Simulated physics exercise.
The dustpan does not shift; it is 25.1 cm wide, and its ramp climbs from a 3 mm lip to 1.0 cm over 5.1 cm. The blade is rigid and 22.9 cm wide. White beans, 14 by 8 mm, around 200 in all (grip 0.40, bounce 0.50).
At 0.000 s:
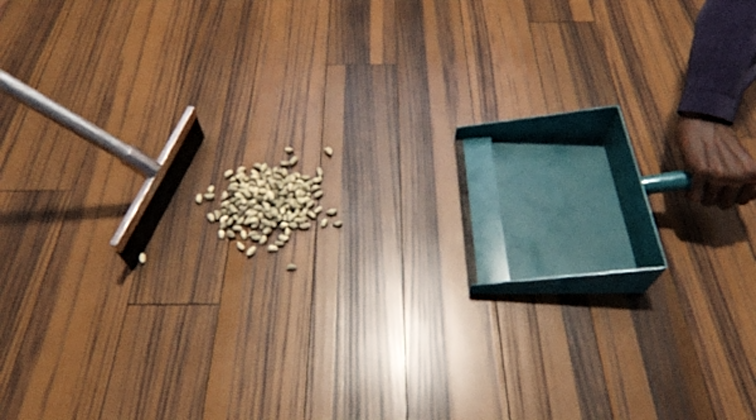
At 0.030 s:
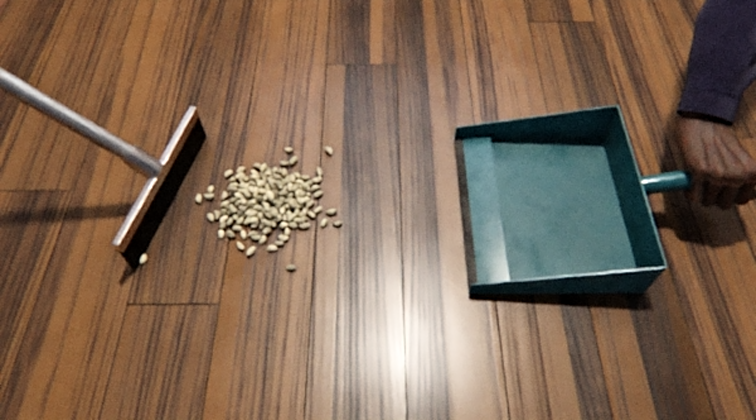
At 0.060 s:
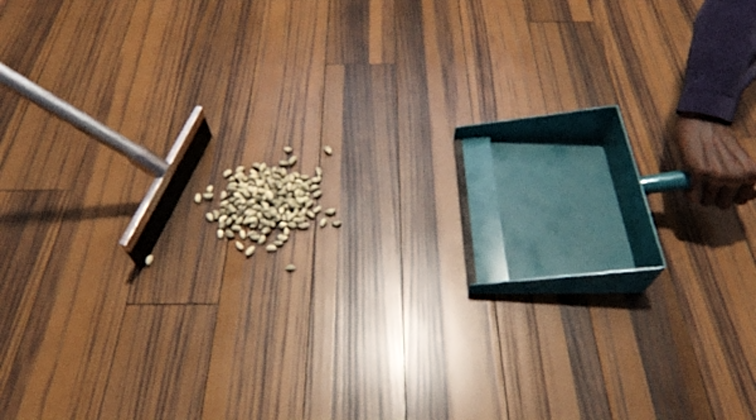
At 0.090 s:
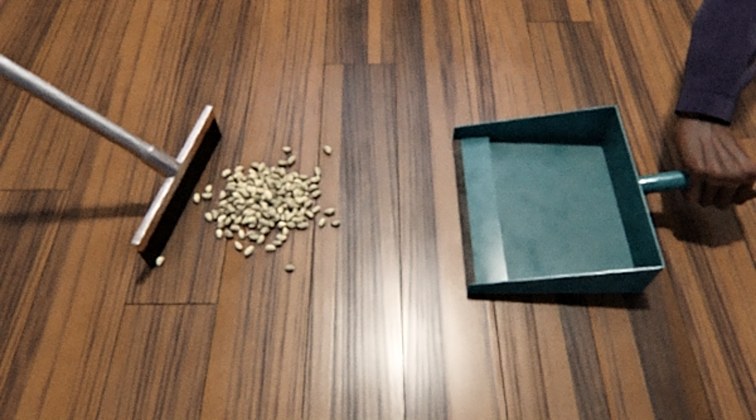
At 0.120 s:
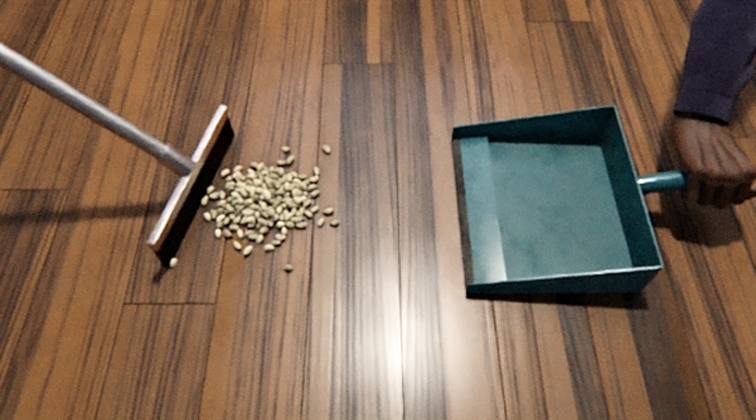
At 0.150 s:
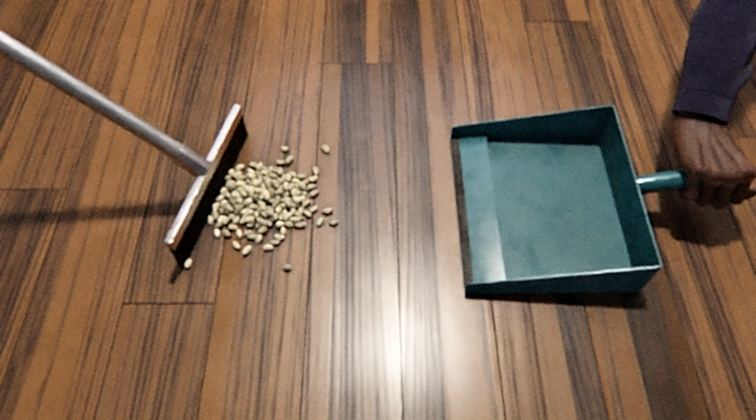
A broom slides right across the wood floor and nudges the edge of a pile of white beans.
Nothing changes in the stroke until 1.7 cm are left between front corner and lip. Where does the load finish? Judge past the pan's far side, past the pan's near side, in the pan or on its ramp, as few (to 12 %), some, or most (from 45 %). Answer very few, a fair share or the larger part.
Far side: Very few, near side: Very few, pan: A fair share.
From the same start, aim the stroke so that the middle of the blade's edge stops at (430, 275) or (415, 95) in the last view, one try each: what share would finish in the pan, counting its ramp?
About 20 and 0 per cent.
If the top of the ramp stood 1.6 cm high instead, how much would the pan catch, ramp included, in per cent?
It would be near 20 per cent.
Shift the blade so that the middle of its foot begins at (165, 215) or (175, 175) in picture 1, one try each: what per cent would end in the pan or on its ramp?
Some 25 and 10 per cent.
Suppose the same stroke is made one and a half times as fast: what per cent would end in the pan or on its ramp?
It would be near 40 per cent.
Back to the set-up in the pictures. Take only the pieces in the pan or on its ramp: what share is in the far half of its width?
Roughly 80 per cent.
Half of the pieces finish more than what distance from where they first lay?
About 26 cm.
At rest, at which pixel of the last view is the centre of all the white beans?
At about (447, 207).
After 0.35 s, middle of the blade 19 cm from the lip; 0 % over the lip, far side 0 %, near side 0 %.
Then, at 0.49 s, middle of the blade 9 cm from the lip; 0 % over the lip, far side 0 %, near side 5 %.
Then, at 0.75 s, middle of the blade 5 cm from the lip; 20 % over the lip, far side 0 %, near side 5 %.
In the end, at 2.2 s, far side 0 %, near side 5 %, pan 20 %, in front of the lip or behind the blade 75 %.
